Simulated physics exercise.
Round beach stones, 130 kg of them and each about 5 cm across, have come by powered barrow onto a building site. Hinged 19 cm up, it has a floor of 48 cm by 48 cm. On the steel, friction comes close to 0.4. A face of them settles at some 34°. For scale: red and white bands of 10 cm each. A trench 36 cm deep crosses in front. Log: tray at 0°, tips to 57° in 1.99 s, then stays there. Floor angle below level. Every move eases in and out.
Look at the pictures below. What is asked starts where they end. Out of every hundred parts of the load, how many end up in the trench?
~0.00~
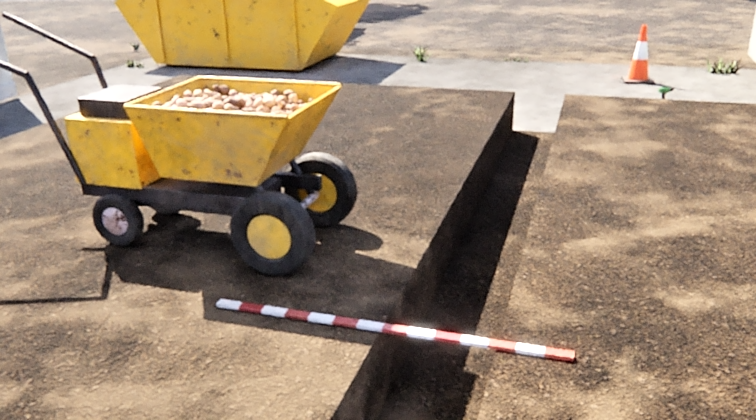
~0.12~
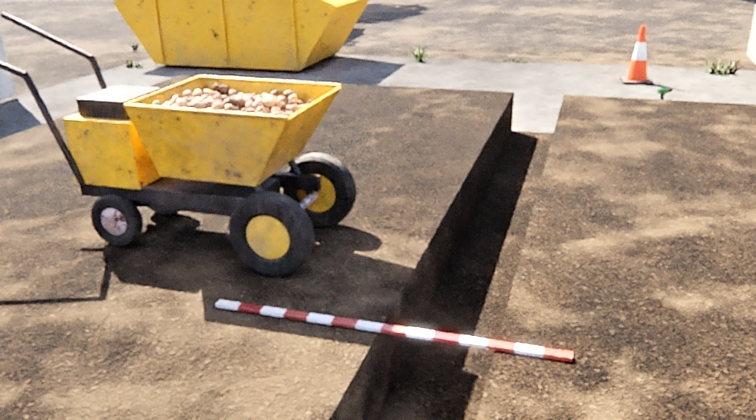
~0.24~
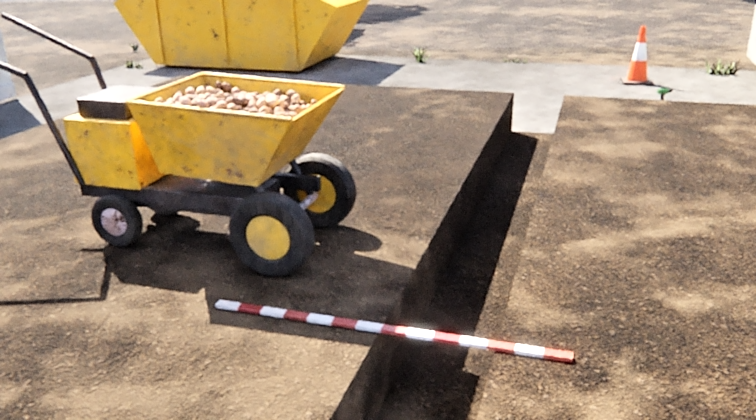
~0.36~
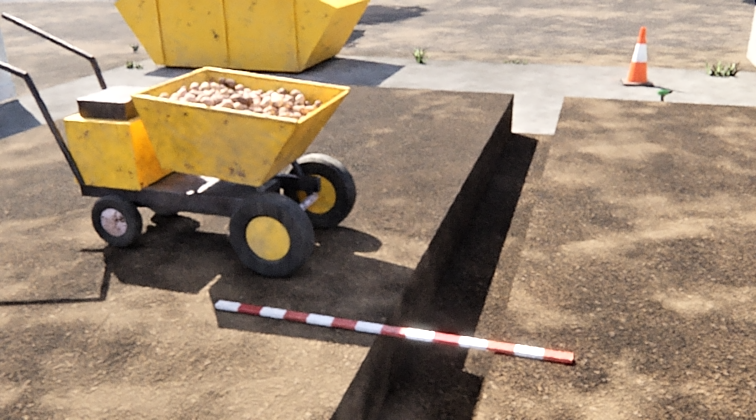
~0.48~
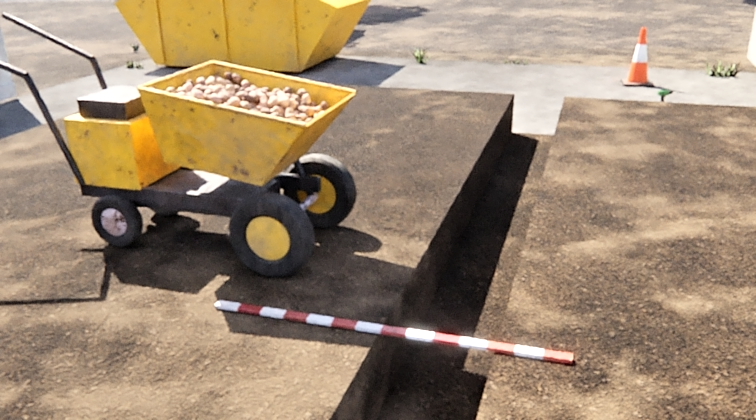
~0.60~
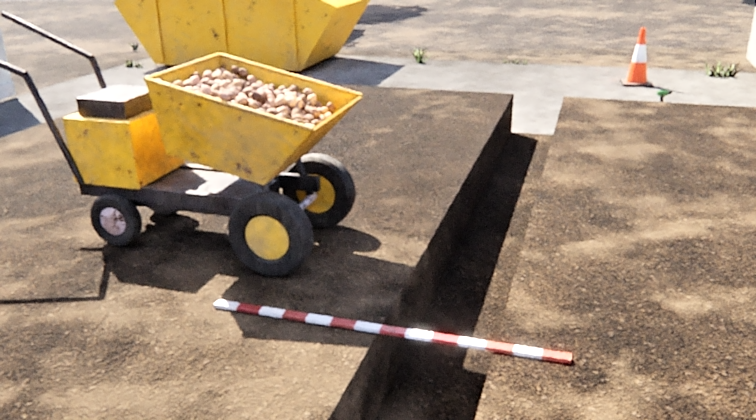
Close to 48 in a hundred.
After 1.5 s the floor is at 48°; 100 % in the tray; the foremost stones are at (389, 165).
After 2.1 s the floor is at 57°; 83 % in the tray, 2 % short of the trench, 15 % in the trench; the foremost stones are at (487, 352).
After 2.4 s the floor is at 57°; 70 % in the tray, 2 % short of the trench, 28 % in the trench; the foremost stones are at (508, 326).
After 4.4 s the floor is at 57°; 51 % in the tray, 1 % short of the trench, 48 % in the trench; the foremost stones are at (510, 325).
